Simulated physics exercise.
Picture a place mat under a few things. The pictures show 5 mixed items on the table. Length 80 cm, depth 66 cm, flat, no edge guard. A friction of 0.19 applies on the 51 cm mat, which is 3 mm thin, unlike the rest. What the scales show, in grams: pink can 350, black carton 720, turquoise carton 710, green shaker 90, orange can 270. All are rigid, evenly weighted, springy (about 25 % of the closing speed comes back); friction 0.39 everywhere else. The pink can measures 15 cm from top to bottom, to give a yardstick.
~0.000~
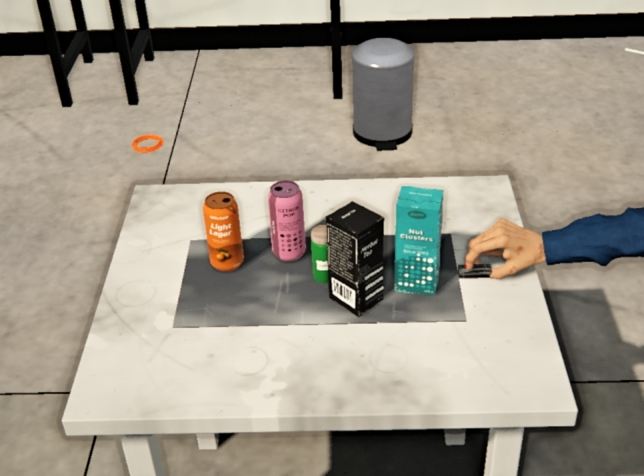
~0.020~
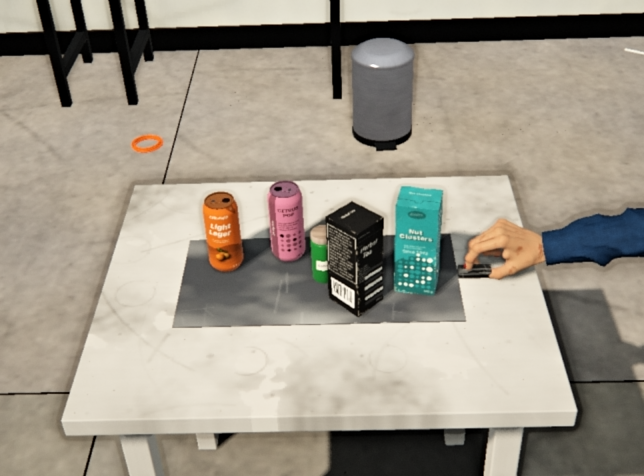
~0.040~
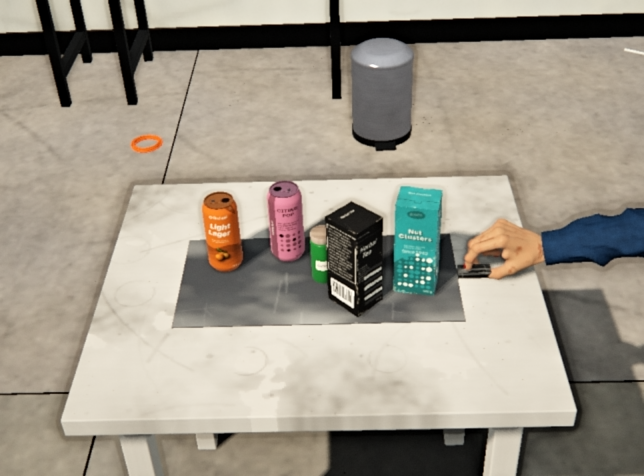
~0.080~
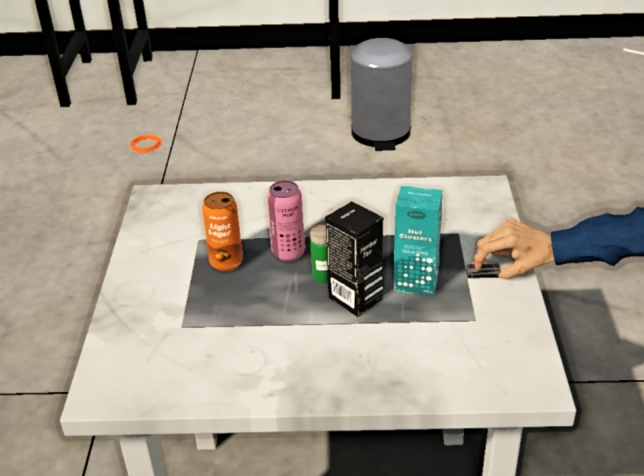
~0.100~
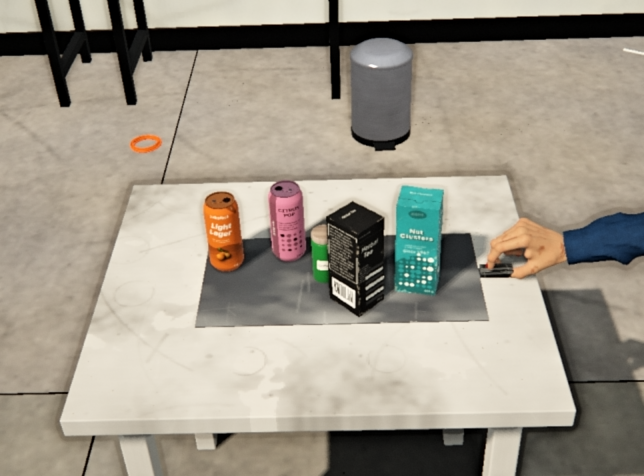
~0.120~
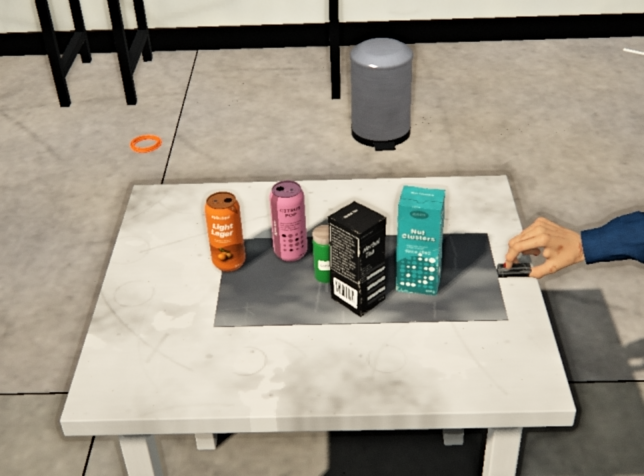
The footage shows a hand at the right holding the edge of a gray mat beneath two cans, two cartons and a green container, then pulling it steadily rightward across the white table while the items barely shift.
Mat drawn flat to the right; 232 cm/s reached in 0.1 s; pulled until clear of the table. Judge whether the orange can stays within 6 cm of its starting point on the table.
Remains nearby.
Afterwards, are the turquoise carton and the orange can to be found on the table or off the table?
Turquoise carton: Out of bounds; orange can: In bounds.
After 0.32 s, 53 cm of pull; green shaker 10° off upright; black carton 5° off upright; turquoise carton moved 7 cm.
After 0.72 s, 98 cm of pull; turquoise carton 38° off upright; black carton moved 6 cm; pink can moved 4 cm.
After 1.22 s, 98 cm of pull; turquoise carton now off the table; black carton moved 5 cm; green shaker moved 4 cm.
In the end (1.5 s), off the table, turquoise carton; the other 4 under 6 cm from the start. At the end, from the last picture's camera, orange can near (230, 234).
